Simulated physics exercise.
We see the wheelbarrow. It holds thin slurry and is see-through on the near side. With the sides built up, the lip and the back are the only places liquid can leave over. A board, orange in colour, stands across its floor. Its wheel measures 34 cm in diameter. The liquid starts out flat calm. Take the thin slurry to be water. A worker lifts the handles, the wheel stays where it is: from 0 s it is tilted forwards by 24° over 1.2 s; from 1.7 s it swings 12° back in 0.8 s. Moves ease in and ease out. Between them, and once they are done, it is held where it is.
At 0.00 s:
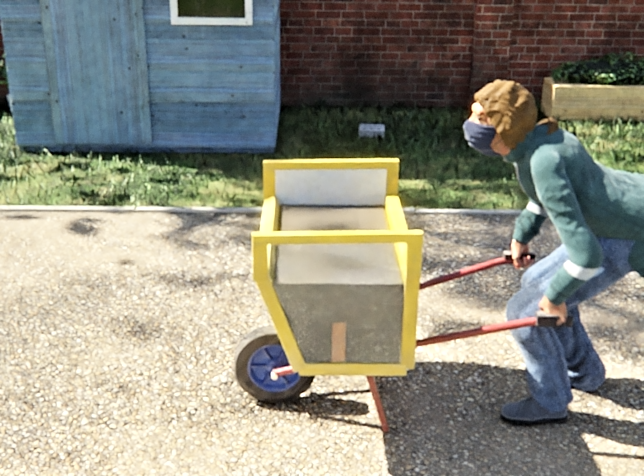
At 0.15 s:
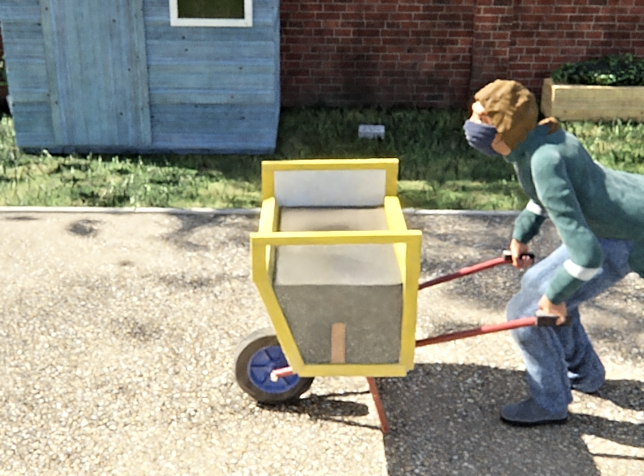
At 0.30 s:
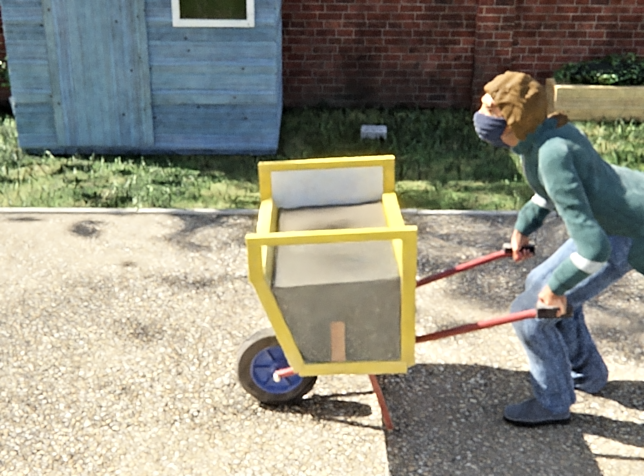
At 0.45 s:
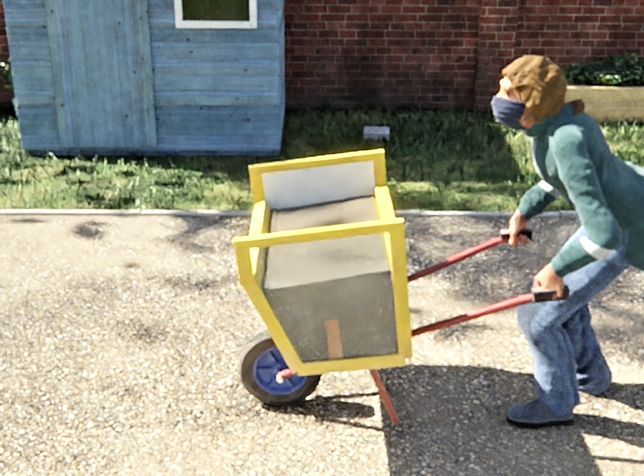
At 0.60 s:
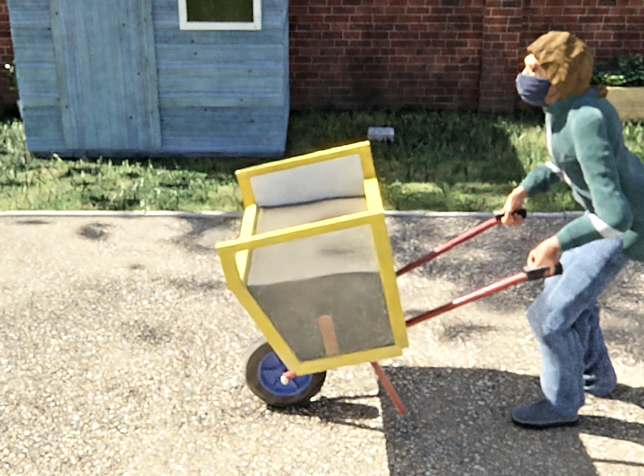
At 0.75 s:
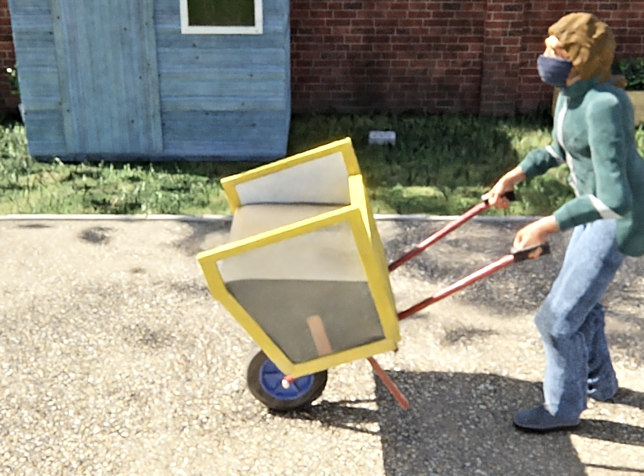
On a sunlit gravel path beside a strip of grass and a red brick wall, the scene is viewed from the side and slightly above. A yellow-framed wheelbarrow with a see-through side, greyish liquid inside and a blue-hubbed wheel stands at centre, a blue shed behind at left, a masked worker in green at right. The worker straightens from a crouch, both hands raising the red handles, and the barrow tilts forwards to the left.
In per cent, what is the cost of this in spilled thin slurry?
28 %.
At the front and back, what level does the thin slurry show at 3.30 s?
I'd put it at about 28 cm in front and about 18 cm behind.
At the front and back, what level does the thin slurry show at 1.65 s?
Around 28 cm toward the front, with 18 cm behind.
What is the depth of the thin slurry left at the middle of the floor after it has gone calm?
I'd say some 22 cm at the middle.
After 1.65 s the barrow is at 24° forwards, the surface stands 28 cm on the front, 19 cm on the back; the loss stands at 22 per cent, over the front.
After 2.45 s the barrow is at 12° forwards, the surface stands 25 cm on the front, 25 cm on the back; the loss stands at 25 per cent, over the front.
After 3.30 s the barrow is at 12° forwards, the surface stands 27 cm on the front, 17 cm on the back; the loss stands at 27 per cent, over the front.
After 5.39 s the loss stands at 28 per cent, over the front, 25 of 90 litres.
